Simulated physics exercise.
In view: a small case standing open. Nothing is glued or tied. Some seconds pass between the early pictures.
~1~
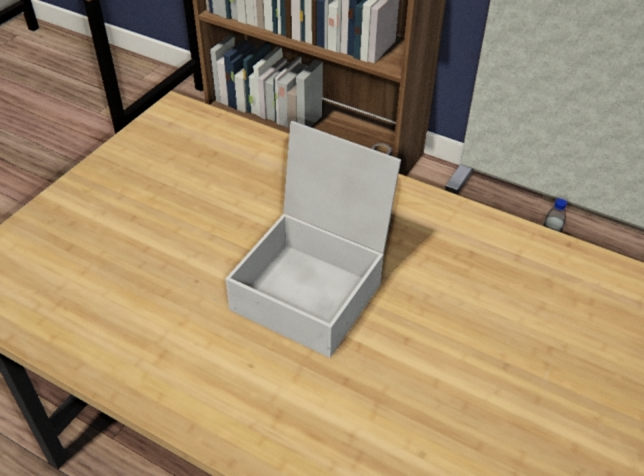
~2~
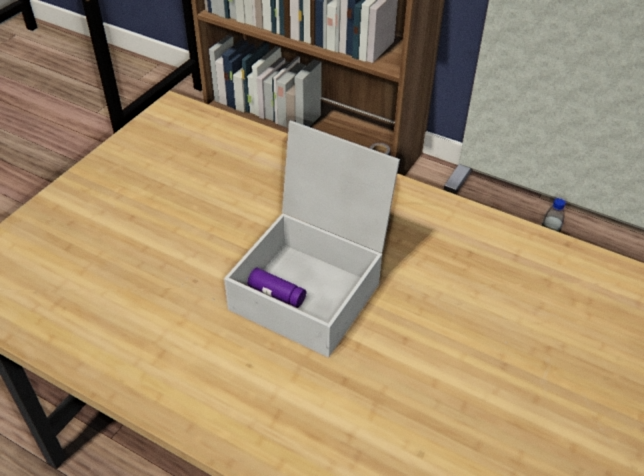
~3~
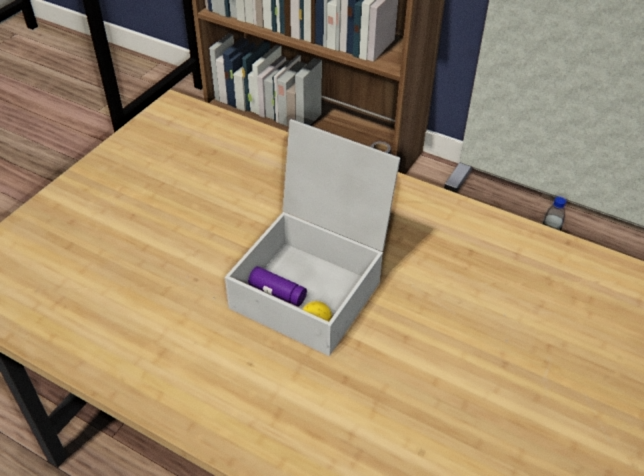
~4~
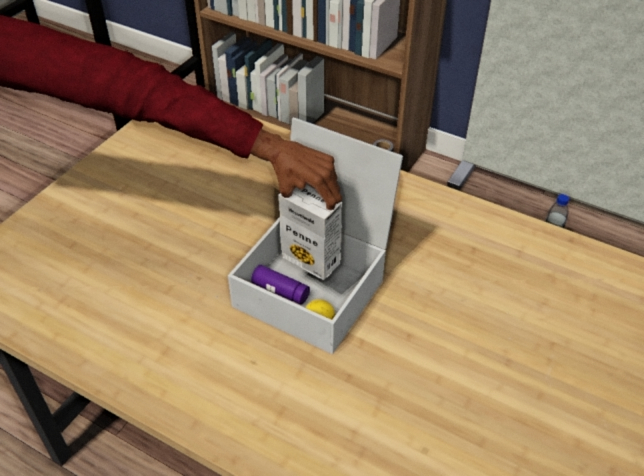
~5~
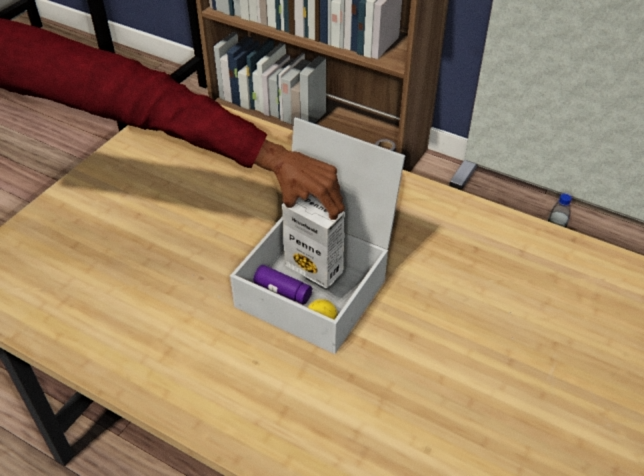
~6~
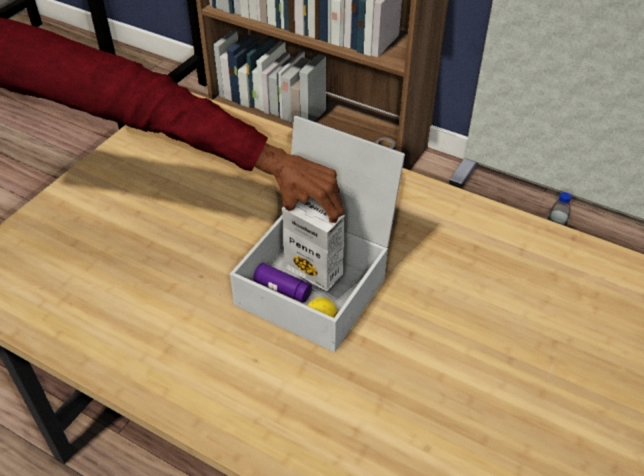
A small open gray box sat on a wooden table, empty until a purple shaker and then something small and yellow appeared inside, and a red-sleeved arm from the left lowered a white packet in.
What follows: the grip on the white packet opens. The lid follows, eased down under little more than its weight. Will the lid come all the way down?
Here the lid is held up.
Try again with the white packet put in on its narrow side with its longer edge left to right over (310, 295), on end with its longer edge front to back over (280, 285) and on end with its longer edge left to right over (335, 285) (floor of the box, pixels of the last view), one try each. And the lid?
First, it sits on the rim; second, it is held up; third, it is held up.
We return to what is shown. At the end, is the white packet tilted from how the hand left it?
It ends up tilted.
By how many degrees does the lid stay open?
Some 50° above the rim.
Then, 0.50 s on from there, white packet turned 45° from how it was put near (316, 254); purple shaker shifted about its own width.
Then, 1.50 s on from there, lid 73° above the rim; white packet turned 58° from how it was put near (313, 261); purple shaker shifted about its own width; yellow ball shifted a little.
In the end, lid 52° above the rim; toppled in the box, white packet; moved from the start, purple shaker; yellow ball unmoved. At the end, from the last picture's camera, white packet near (313, 263).
